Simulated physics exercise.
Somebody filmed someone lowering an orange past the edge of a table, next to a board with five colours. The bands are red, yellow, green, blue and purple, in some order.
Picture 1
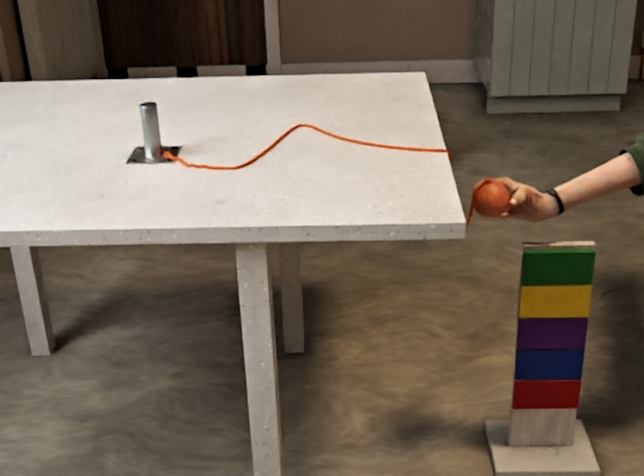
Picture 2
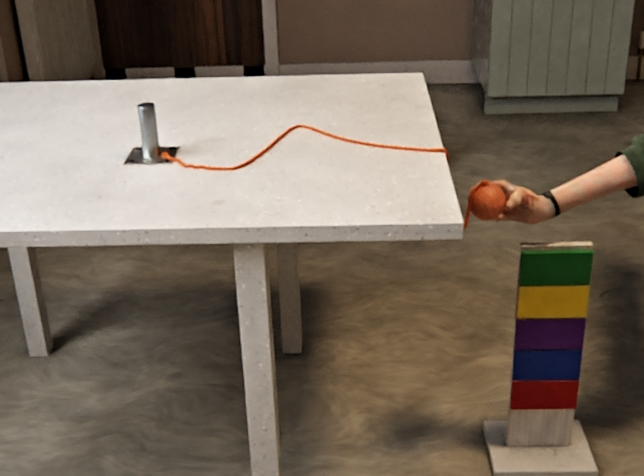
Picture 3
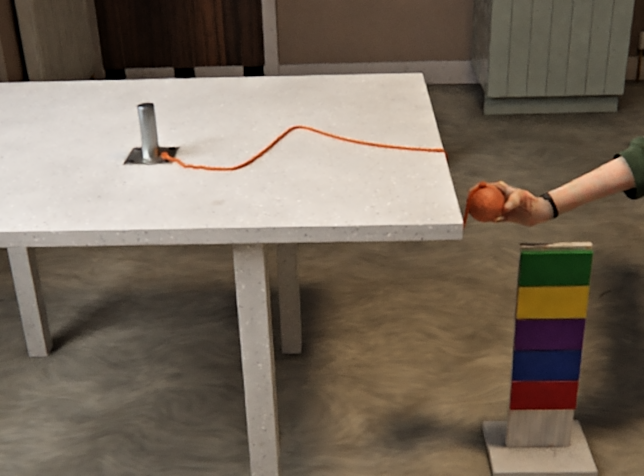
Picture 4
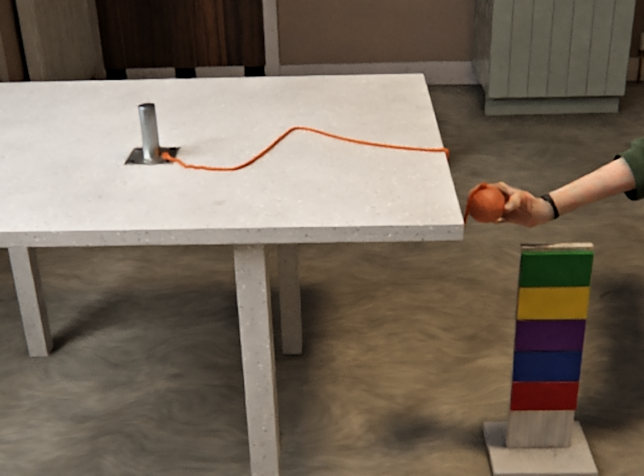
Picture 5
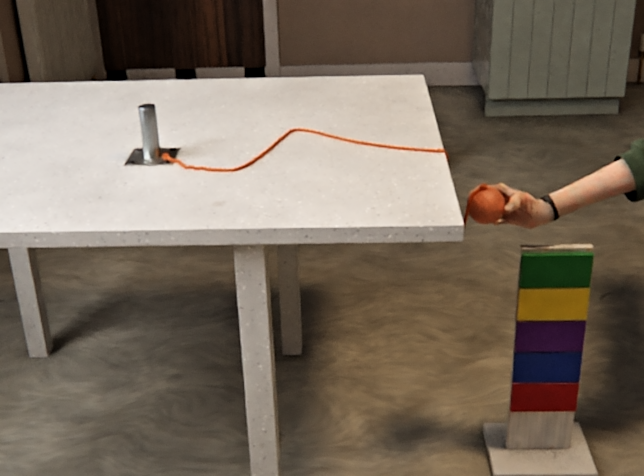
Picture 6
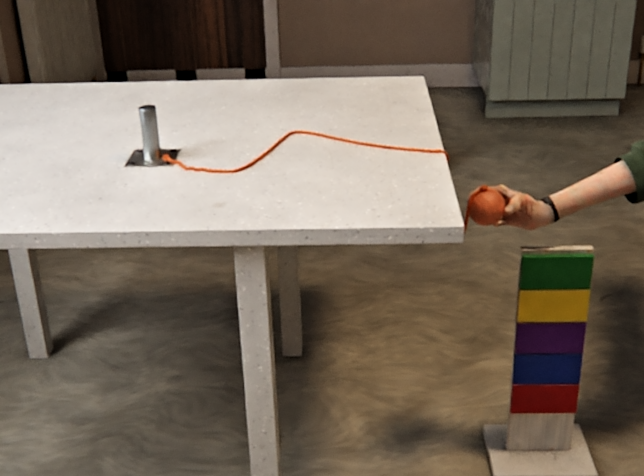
A hand holds an orange ball on a cord beside a white table, barely moving.
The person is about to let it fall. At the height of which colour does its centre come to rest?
The red one.
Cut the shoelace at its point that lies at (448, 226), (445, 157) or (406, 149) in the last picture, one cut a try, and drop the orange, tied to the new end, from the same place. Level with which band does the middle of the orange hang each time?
Try by try: Purple; green; no band.
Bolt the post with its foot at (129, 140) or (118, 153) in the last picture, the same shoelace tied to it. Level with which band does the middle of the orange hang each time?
It would be blue; blue.
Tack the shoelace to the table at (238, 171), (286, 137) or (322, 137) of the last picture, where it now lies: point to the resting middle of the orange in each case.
Near (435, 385), (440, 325) and (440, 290).
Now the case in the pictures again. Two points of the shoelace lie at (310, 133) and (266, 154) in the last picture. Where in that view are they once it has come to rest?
Near (404, 151) and (317, 153).
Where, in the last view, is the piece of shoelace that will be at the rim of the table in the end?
At (341, 140), roughly.
Early on, orange near (412, 398); level with red.
Midway, orange near (444, 401); level with red.
Finally, orange near (432, 402); level with red. The shoelace holds its middle at red.
